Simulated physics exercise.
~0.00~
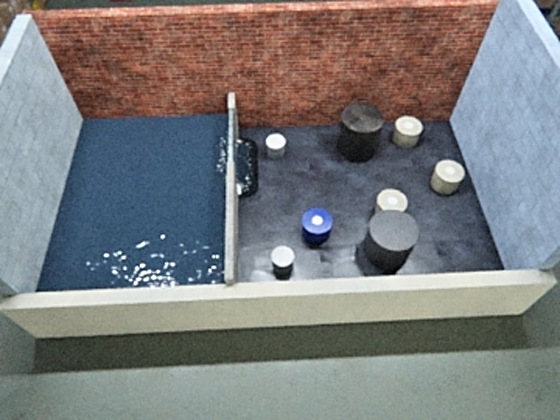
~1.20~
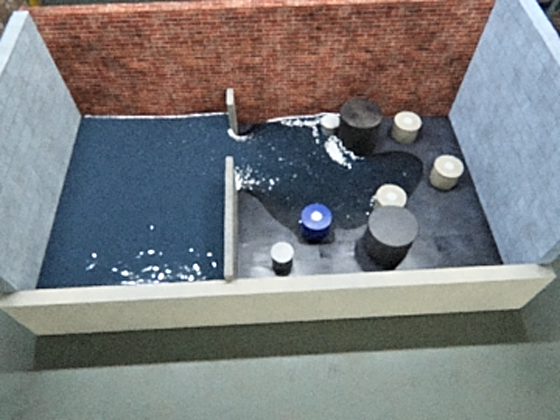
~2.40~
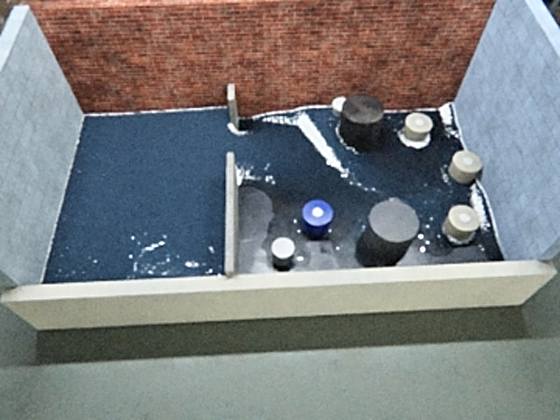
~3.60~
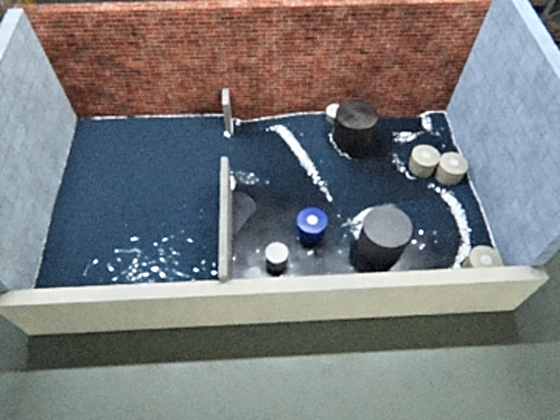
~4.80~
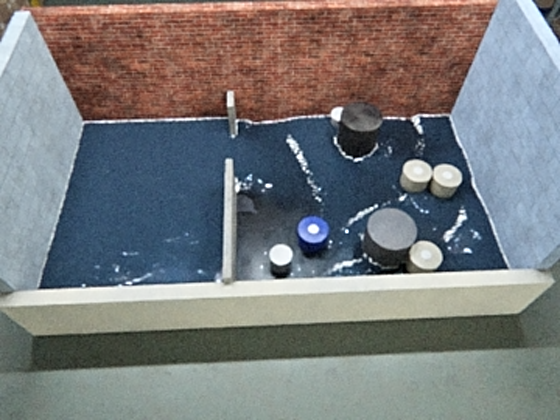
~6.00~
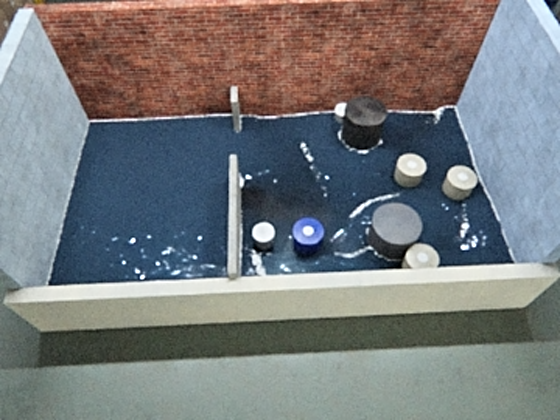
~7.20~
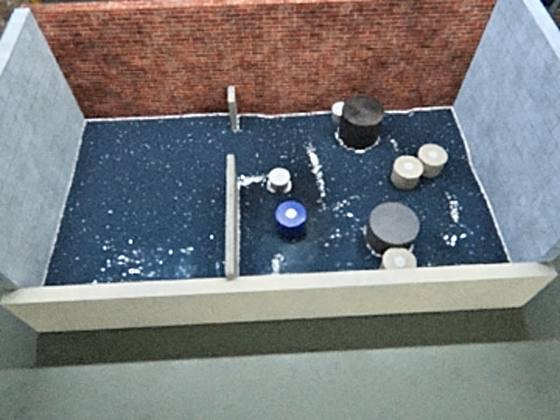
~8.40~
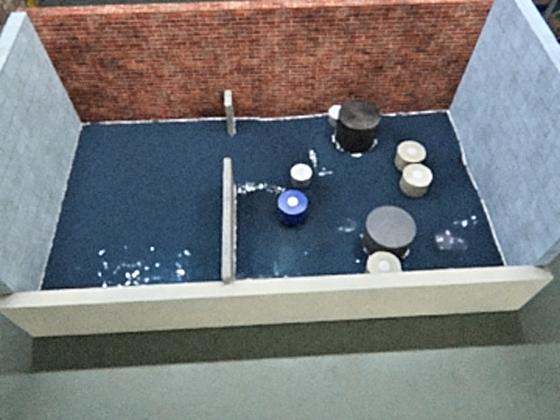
Water spreads from the left past a divider, and the tubs and pails drift about.
